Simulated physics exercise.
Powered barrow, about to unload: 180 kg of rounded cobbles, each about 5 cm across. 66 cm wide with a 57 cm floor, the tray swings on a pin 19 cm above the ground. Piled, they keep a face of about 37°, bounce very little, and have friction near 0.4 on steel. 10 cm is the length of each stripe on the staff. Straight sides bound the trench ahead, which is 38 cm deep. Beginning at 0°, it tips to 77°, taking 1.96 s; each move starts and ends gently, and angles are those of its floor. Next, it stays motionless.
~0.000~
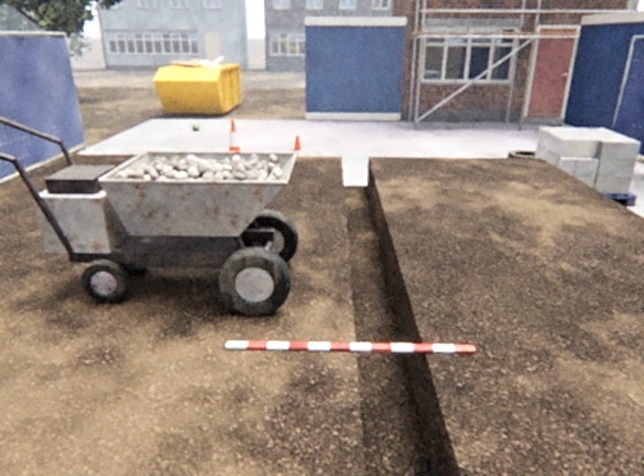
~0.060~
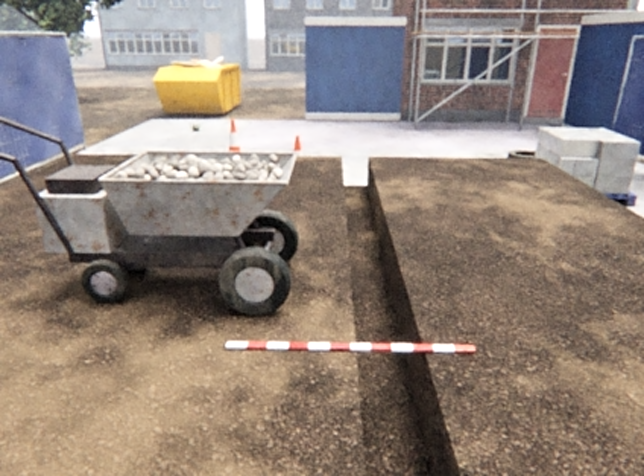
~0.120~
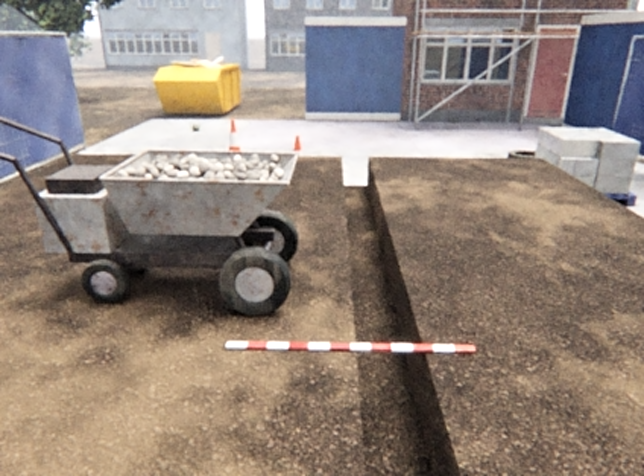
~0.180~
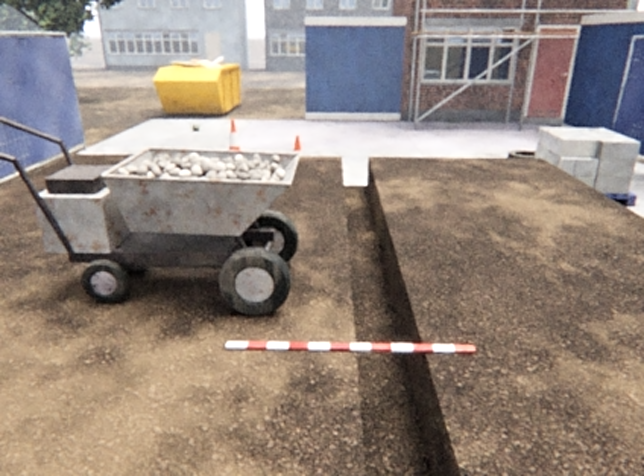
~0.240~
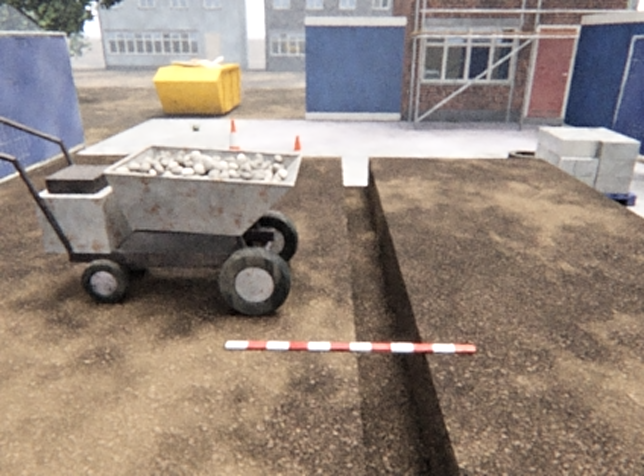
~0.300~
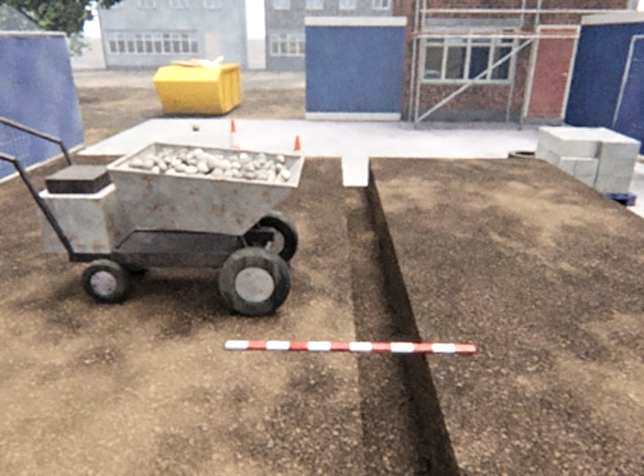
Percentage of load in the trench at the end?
79 per cent.
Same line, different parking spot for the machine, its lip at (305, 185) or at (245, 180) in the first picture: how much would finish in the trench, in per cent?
That gives roughly 50 per cent and roughly 90 per cent.
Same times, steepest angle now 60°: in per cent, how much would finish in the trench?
With that change, near 70 per cent.
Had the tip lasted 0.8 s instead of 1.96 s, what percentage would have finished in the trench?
Roughly 60 per cent would.
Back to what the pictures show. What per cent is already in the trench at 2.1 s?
Close to 60 per cent at that time.
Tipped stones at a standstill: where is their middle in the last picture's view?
I'd point to around (386, 323).
After 1.5 s the floor is at 65°; 95 % in the tray, 5 % in the trench; the foremost stones are at (396, 295).
After 2.1 s the floor is at 77°; 23 % in the tray, 58 % in the trench, 19 % past the trench; the foremost stones are at (509, 281).
After 2.4 s the floor is at 77°; 4 % in the tray, 75 % in the trench, 21 % past the trench; the foremost stones are at (558, 285).
After 4.4 s the floor is at 77°; 0 % in the tray, 79 % in the trench, 21 % past the trench; the foremost stones are at (577, 285).
